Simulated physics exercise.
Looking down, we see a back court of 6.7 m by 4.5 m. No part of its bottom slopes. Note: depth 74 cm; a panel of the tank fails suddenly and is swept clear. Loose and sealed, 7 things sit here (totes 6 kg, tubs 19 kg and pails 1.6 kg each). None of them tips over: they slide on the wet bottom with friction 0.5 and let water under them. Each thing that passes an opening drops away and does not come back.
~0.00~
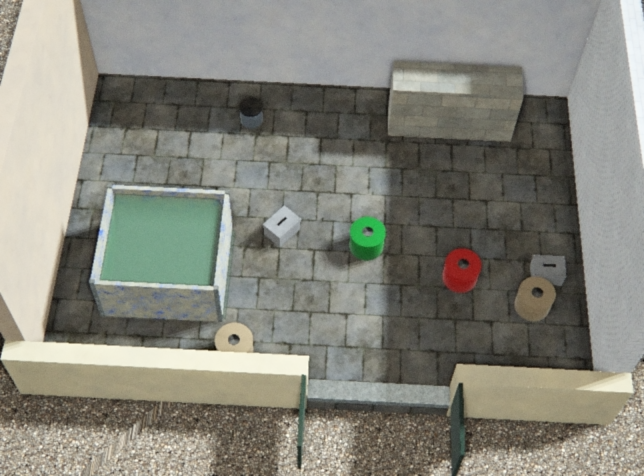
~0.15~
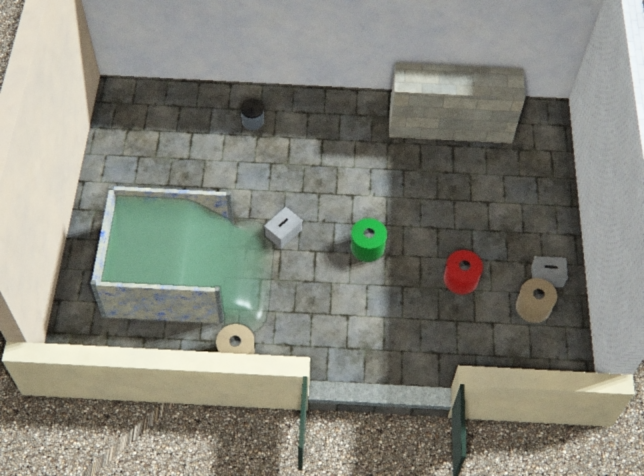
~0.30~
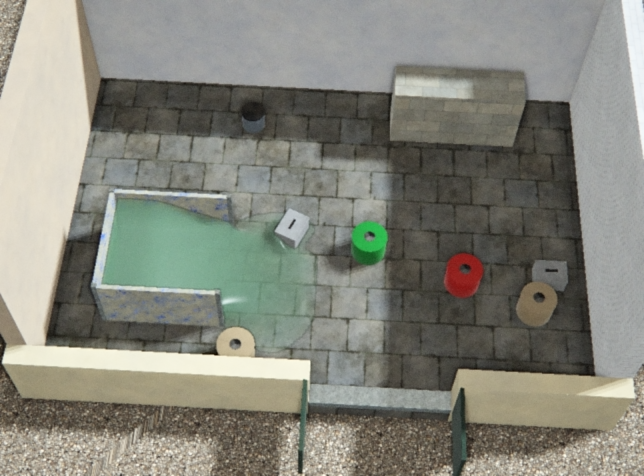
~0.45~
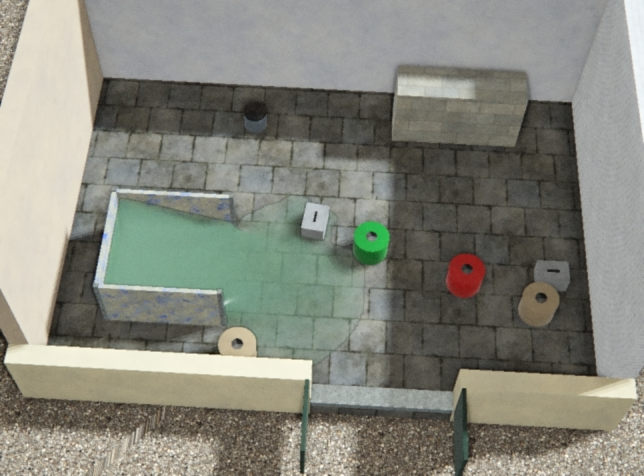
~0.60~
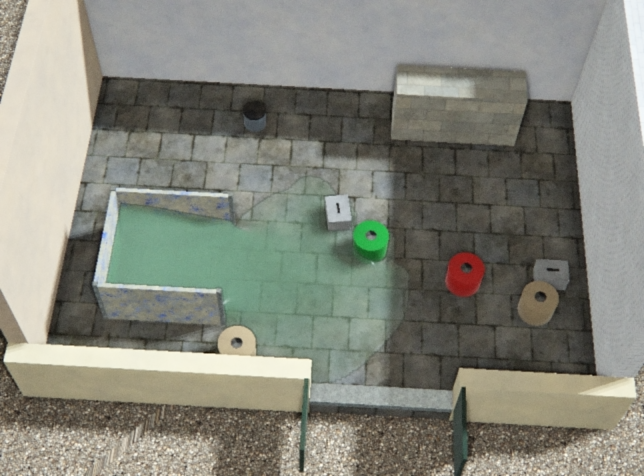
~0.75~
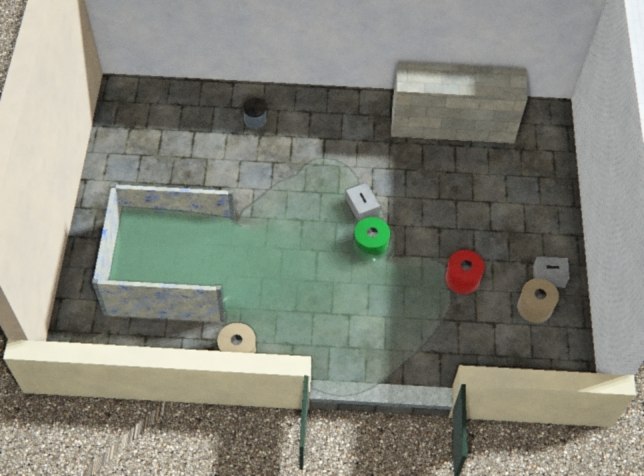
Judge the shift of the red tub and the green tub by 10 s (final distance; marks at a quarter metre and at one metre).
Red tub: Long move; green tub: Long move.
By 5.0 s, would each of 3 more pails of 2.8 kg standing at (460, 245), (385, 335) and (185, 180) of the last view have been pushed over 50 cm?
Beyond it, beyond it, within it.
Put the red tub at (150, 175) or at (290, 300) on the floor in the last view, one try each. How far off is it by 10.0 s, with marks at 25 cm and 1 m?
I'd say it does not really move on the first try and it lands far off on the second.
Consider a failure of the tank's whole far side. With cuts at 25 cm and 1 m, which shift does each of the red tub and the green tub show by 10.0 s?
Log: Red tub negligible displacement; green tub negligible displacement.
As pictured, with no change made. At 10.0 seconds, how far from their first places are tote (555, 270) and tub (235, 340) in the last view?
The first ends 150 cm from its start, the second 0 cm.
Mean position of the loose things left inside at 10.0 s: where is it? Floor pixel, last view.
It sits at about (390, 222).
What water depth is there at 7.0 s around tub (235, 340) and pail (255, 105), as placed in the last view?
Roughly 1 and 2 cm.
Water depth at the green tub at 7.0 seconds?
I'd put it at about 5 cm.
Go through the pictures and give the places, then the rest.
The red tub at (463, 264) rests on the ground; the green tub at (368, 232), on the bottom; 1.8 m2 under water; 0 of 7 have shifted, in the first picture.
The red tub at (465, 266), on the bottom; the green tub at (369, 233), on the bottom; water covers 2.6 m2; 0 of 7 have shifted, in the second picture.
The red tub at (465, 269) rests on the ground; the green tub at (370, 237), on the bottom; 3.5 m2 under water; 1 of 7 have shifted, in the third picture.
The red tub at (467, 269) rests on the ground; the green tub at (372, 237) rests on the ground; 4.8 m2 under water; 1 of 7 have shifted, in the fourth picture.
The red tub at (467, 268), on the bottom; the green tub at (371, 236) rests on the ground; 6.3 m2 under water; 1 of 7 have shifted, in the fifth picture.
The red tub at (466, 266) rests on the ground; the green tub at (372, 232), on the bottom; water covers 7.9 m2; 1 of 7 have shifted, in the sixth picture.
After 2.0 s the red tub is near (546, 240), 1.1 m from its start, aground; the green tub is near (505, 207), 1.8 m from its start, aground; 0 of 7 are out; 0 afloat.
After 4.5 s the red tub is near (520, 153), 1.9 m from its start, aground; the green tub is near (449, 149), 1.7 m from its start, afloat; 0 of 7 are out; 3 afloat.
After 7.0 s the red tub is near (518, 154), 1.9 m from its start, aground; the green tub is near (394, 145), 1.4 m from its start, aground; 0 of 7 are out; 2 afloat.
After 10.0 s the red tub is near (518, 154), 1.9 m from its start, aground; the green tub is near (394, 145), 1.4 m from its start, aground; 0 of 7 are out; 1 afloat.
